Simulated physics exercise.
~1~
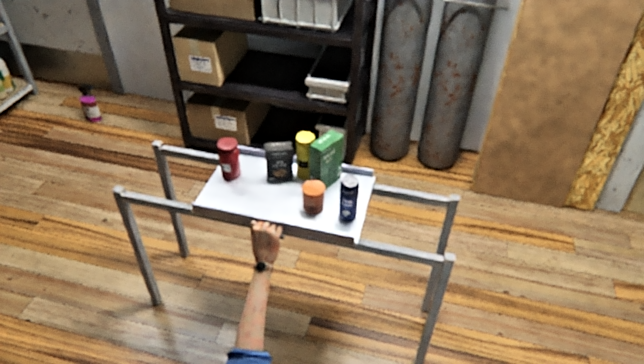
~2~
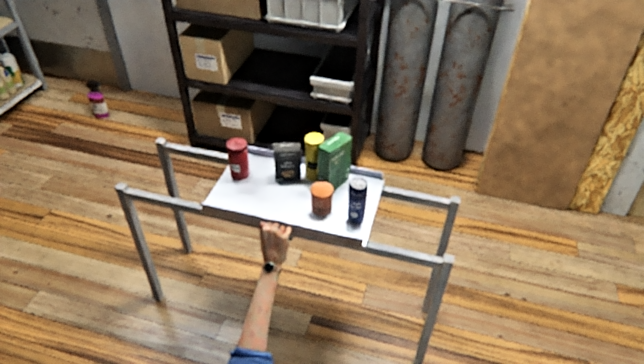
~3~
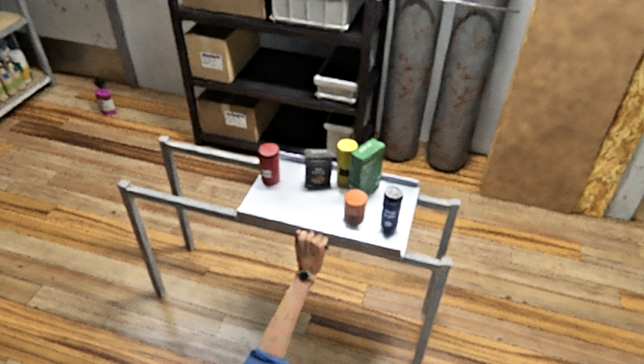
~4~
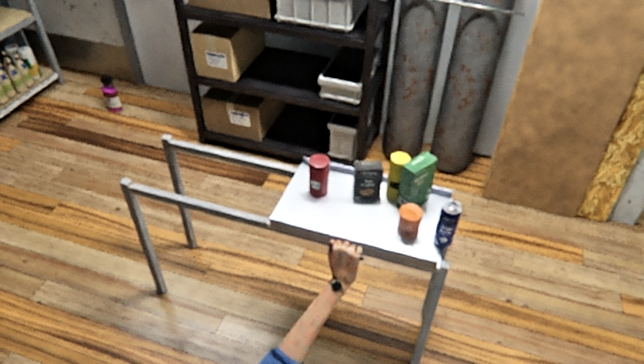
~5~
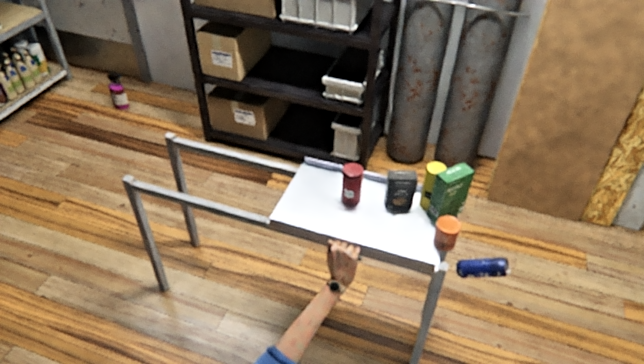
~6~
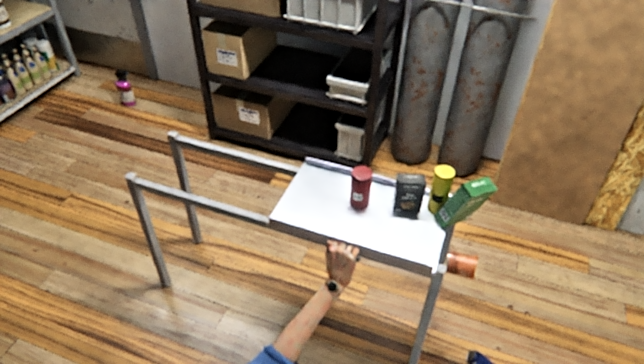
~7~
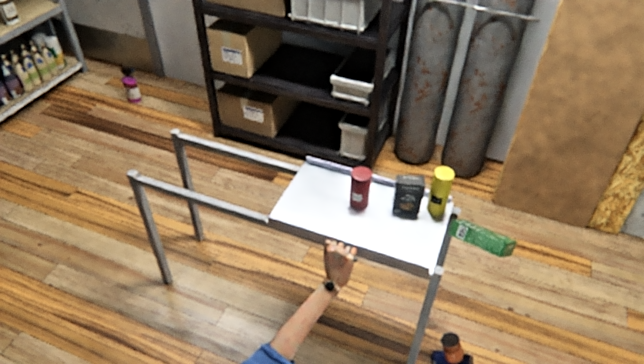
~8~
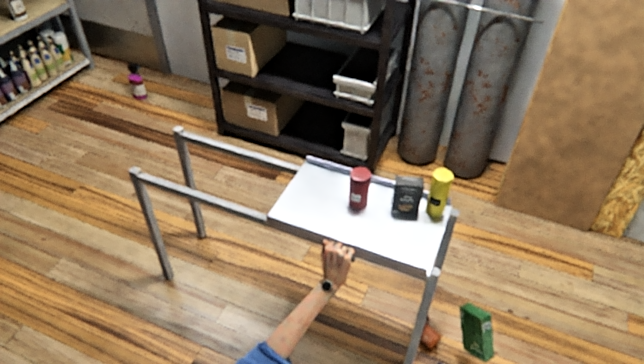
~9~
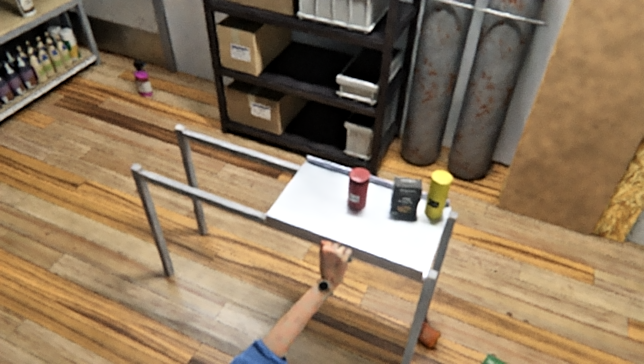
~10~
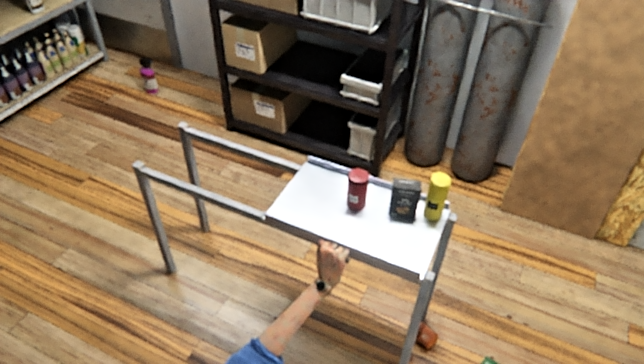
The clip shows a hand pulling a white tray of containers rightward along a metal frame until it stops abruptly; the blue can, orange tin and green packet slide off the right end and fall, while the red jar, black packet and yellow jar stay upright on the tray.
